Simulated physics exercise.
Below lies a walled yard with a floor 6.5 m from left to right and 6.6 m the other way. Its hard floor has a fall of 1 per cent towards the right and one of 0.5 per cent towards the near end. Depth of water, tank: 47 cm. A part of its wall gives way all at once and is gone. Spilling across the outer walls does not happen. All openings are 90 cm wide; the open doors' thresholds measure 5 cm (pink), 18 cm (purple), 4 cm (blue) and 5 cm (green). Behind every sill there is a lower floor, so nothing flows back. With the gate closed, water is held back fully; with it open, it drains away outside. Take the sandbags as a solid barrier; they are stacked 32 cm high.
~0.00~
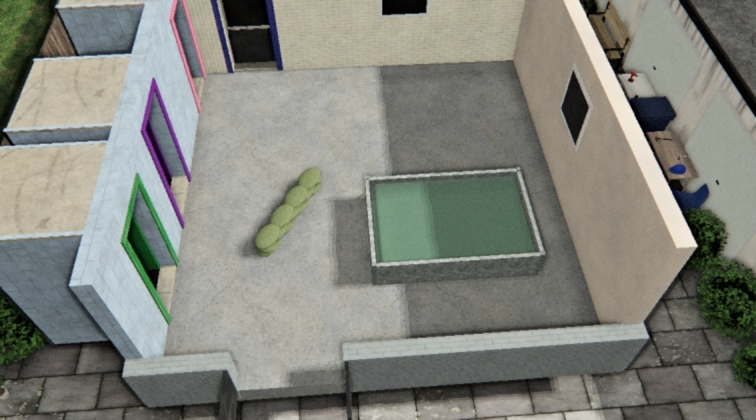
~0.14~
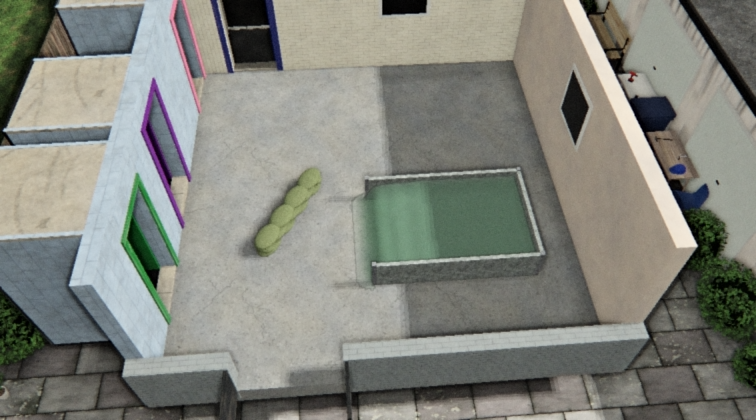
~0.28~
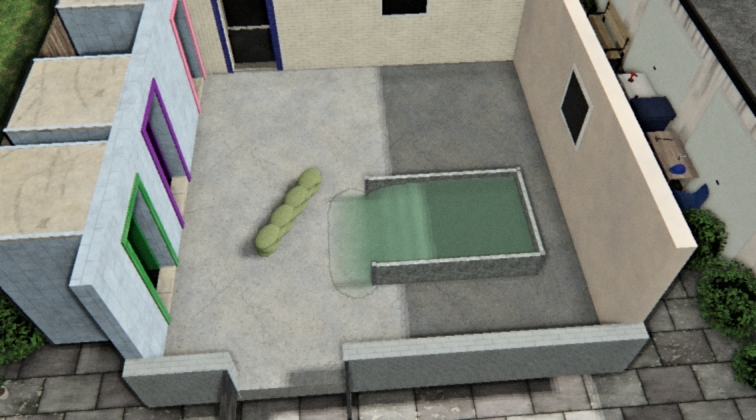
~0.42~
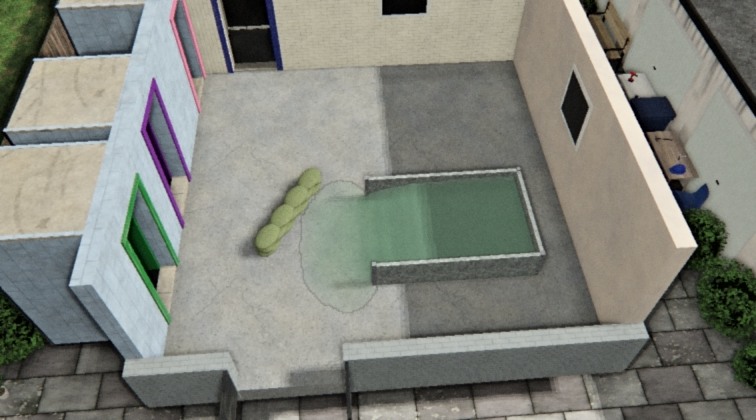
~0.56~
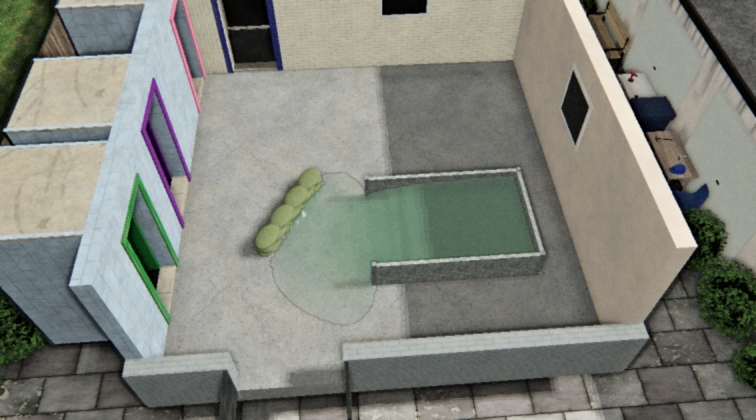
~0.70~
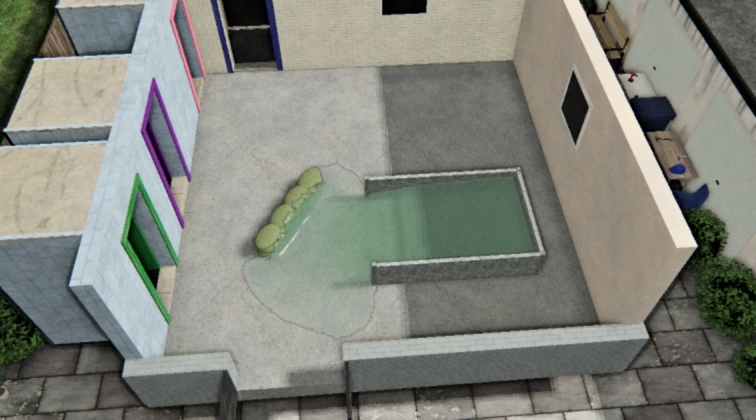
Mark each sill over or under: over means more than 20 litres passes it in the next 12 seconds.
Pink door - under; purple door - under; blue door - under; green door - over.
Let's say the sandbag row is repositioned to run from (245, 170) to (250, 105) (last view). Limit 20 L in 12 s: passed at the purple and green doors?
Then the purple door is short of it and the green door is over the mark.
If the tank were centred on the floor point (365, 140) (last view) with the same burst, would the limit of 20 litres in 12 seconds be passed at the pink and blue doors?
Pink: Too much; blue: Too much.
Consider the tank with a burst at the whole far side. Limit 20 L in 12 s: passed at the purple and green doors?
Log - purple: Threshold not reached, green: Threshold not reached.
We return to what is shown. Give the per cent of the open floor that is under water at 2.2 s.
Around 25 per cent.
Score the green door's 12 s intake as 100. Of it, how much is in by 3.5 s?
Some 55 per cent by then.
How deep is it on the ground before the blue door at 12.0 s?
Roughly 1.5 centimetres.
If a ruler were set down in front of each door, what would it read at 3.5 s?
Pink 0 cm, purple 1 cm, blue 0 cm, green 14 cm.
After 1.4 s water covers 15 % of the floor and is deepest (30 cm) near (302, 218); pink door not reached, purple door not reached, blue door not reached, green door 7 cm at the sill, 1 L in.
After 2.2 s water covers 25 % of the floor and is deepest (34 cm) near (174, 378); pink door not reached, purple door not reached, blue door not reached, green door 9 cm at the sill, 20 L in.
After 3.5 s water covers 40 % of the floor and is deepest (22 cm) near (200, 376); pink door not reached, purple door not reached, blue door not reached, green door 14 cm at the sill, 57 L in.
After 7.0 s water covers 65 % of the floor and is deepest (8 cm) near (510, 69); pink door 2 cm at the sill, 0 L in, purple door 2 cm at the sill, 0 L in, blue door 2 cm at the sill, 0 L in, green door 5 cm at the sill, 99 L in.
After 12.0 s water covers 85 % of the floor and is deepest (7 cm) near (517, 92); pink door 1 cm at the sill, 0 L in, purple door 1 cm at the sill, 0 L in, blue door 2 cm at the sill, 2 L in, green door 2 cm at the sill, 99 L in.
